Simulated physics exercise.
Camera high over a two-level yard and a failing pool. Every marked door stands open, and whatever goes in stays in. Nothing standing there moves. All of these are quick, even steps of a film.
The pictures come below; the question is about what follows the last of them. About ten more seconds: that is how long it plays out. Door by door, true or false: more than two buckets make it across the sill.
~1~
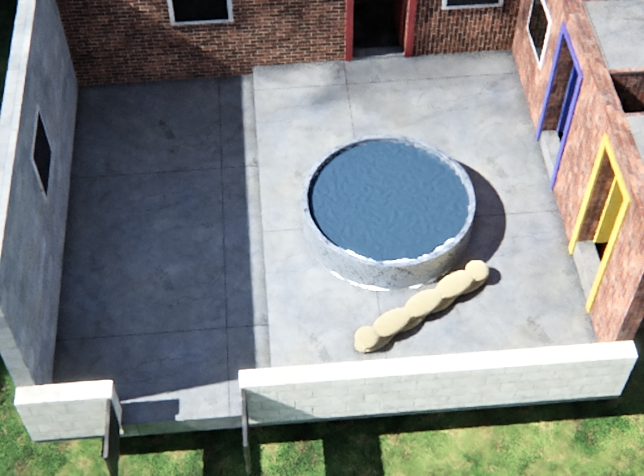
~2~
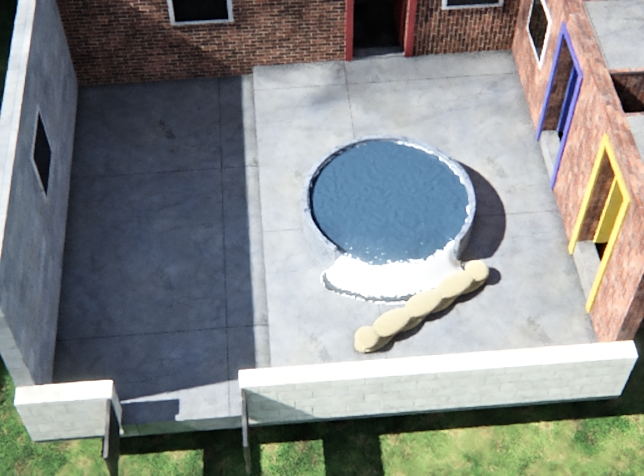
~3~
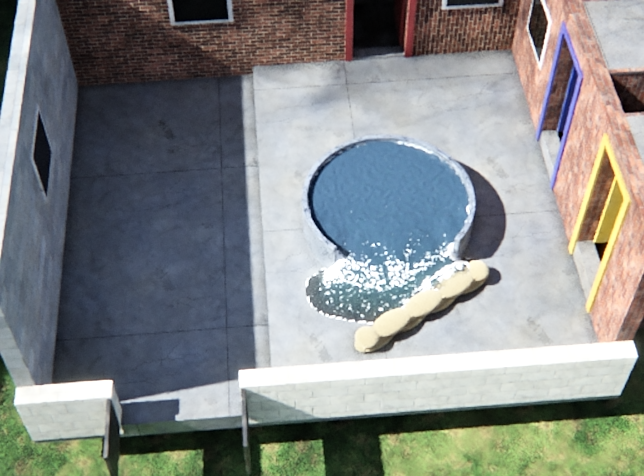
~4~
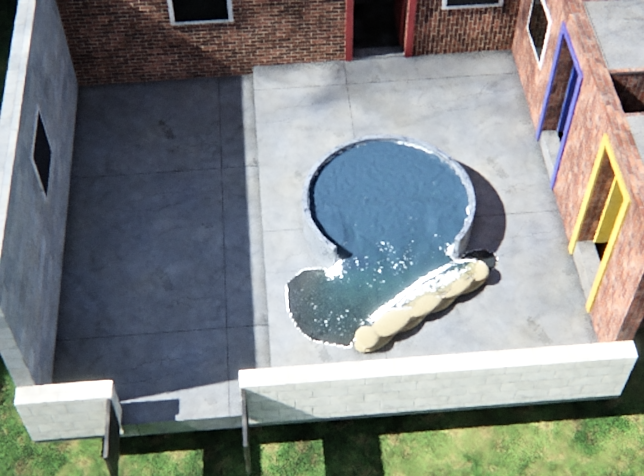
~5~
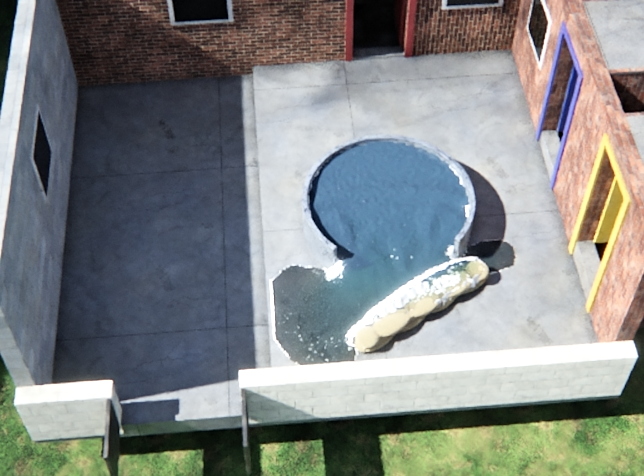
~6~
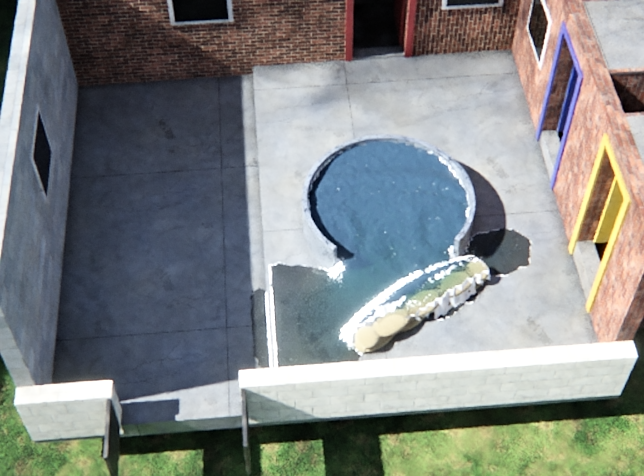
Blue door: False; yellow door: False; red door: False.
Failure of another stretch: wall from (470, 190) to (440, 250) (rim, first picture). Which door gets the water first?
First to be reached: The one in yellow.
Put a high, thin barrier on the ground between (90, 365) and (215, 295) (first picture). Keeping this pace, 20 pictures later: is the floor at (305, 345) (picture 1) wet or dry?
Submerged.
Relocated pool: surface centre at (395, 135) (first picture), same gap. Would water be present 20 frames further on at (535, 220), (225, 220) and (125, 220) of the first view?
Going through the three places: In the spill, out of reach, out of reach.
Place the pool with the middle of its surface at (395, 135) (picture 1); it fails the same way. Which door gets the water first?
The door you want is the yellow-painted one.
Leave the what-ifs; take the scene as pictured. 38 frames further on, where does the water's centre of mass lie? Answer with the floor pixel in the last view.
Around pixel (301, 252).
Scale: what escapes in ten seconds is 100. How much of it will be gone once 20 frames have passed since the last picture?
Roughly 35 percent of it.
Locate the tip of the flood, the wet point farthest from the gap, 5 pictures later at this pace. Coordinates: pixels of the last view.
Roughly at (187, 403).
A moment on, water covers 15 % of the floor; the blue door not reached, the yellow door not reached, the red door not reached.
Next, water covers 30 % of the floor; the blue door wet at the sill, nothing in, the yellow door wet at the sill, nothing in, the red door not reached.
Then, water covers 40 % of the floor; the blue door wet at the sill, nothing in, the yellow door wet at the sill, nothing in, the red door not reached.
Later, water covers 60 % of the floor; the blue door wet at the sill, nothing in, the yellow door wet at the sill, nothing in, the red door wet at the sill, nothing in.
In the end, water covers 80 % of the floor; the blue door wet at the sill, nothing in, the yellow door wet at the sill, nothing in, the red door wet at the sill, nothing in.
